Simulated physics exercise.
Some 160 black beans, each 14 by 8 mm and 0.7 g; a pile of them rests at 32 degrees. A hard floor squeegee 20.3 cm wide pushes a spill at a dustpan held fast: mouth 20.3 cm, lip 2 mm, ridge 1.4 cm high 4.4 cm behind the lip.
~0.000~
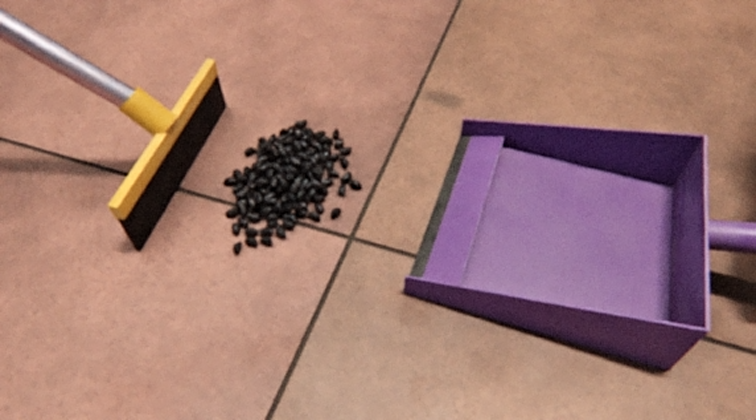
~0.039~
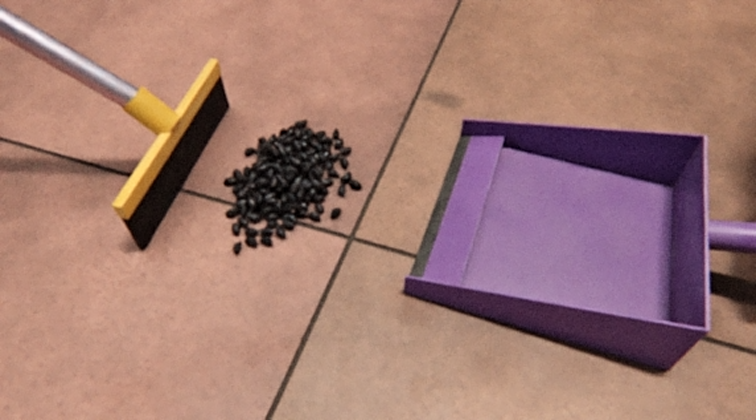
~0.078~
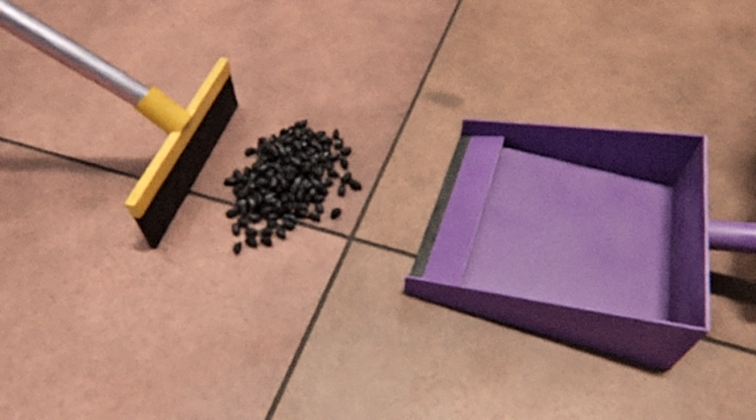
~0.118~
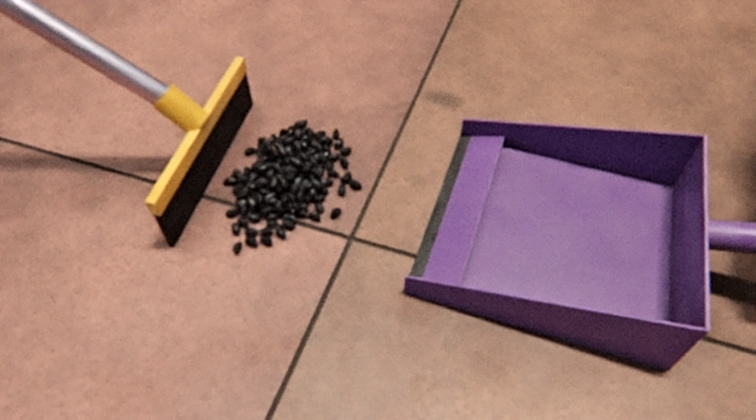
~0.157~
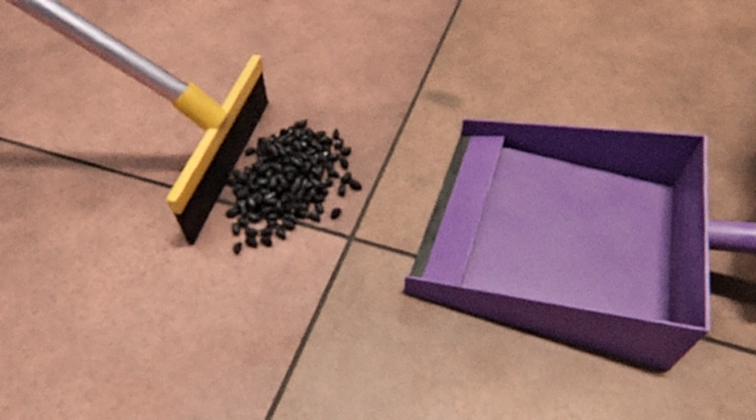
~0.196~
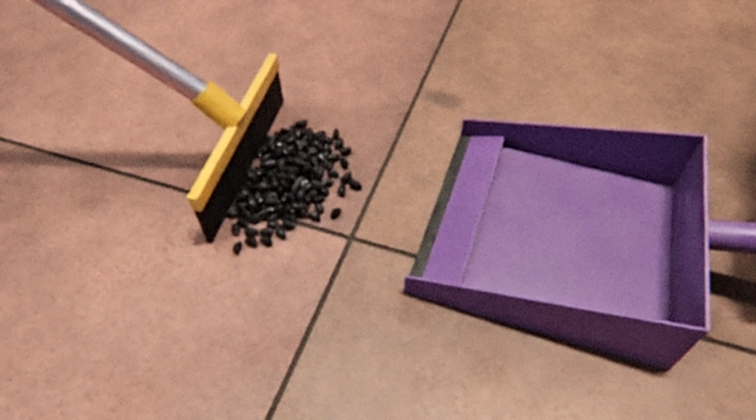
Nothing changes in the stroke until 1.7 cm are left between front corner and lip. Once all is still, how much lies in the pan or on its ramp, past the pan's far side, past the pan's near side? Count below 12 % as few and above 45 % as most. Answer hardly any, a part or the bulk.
Pan: A part, far side: A part, near side: Hardly any.
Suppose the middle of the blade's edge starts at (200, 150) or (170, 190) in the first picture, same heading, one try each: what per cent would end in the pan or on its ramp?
About 25 and 35 per cent.
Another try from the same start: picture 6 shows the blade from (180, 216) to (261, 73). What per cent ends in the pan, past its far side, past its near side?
Pan 40, far 5, near 5.
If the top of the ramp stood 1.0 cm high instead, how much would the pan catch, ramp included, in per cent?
In that case some 35 per cent.
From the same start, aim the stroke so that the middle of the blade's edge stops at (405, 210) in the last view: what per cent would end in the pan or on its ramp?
About 40 per cent.
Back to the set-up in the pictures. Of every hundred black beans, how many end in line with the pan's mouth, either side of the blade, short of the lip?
Some 45 per cent.
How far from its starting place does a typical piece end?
Roughly 16 cm.
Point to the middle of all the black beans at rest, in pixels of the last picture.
Near (445, 174).
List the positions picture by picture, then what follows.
In the first frame, blade from (120, 212) to (212, 71), moved 0.0 cm, 0 of the pieces shifted so far; middle of the pieces at (289, 179); pan at (570, 241).
In the second frame, blade from (124, 211) to (215, 70), moved 0.3 cm, 0 of the pieces shifted so far; middle of the pieces at (289, 179).
In the third frame, blade from (136, 210) to (225, 69), moved 1.4 cm, 0 of the pieces shifted so far; middle of the pieces at (289, 179).
In the fourth frame, blade from (156, 208) to (241, 68), moved 3.0 cm, 0 of the pieces shifted so far; middle of the pieces at (289, 179).
In the fifth frame, blade from (176, 206) to (257, 67), moved 4.8 cm, 0 of the pieces shifted so far; middle of the pieces at (289, 179).
In the sixth frame, blade from (197, 204) to (274, 65), moved 6.5 cm, 28 of the pieces shifted so far; middle of the pieces at (291, 180); pan at (570, 241). The blade's pace is about 0.44 m/s, heading 27 degrees away from the viewer's side.
After 0.41 s, middle of the blade 11 cm from the lip; 0 % over the lip, far side 0 %, near side 5 %.
After 0.55 s, middle of the blade 6 cm from the lip; 0 % over the lip, far side 10 %, near side 5 %.
After 0.82 s, middle of the blade 3 cm from the lip; 35 % over the lip, far side 15 %, near side 5 %.
In the end, at 2.3 s, pan 35 %, far side 15 %, near side 5 %, in front of the lip or behind the blade 45 %.
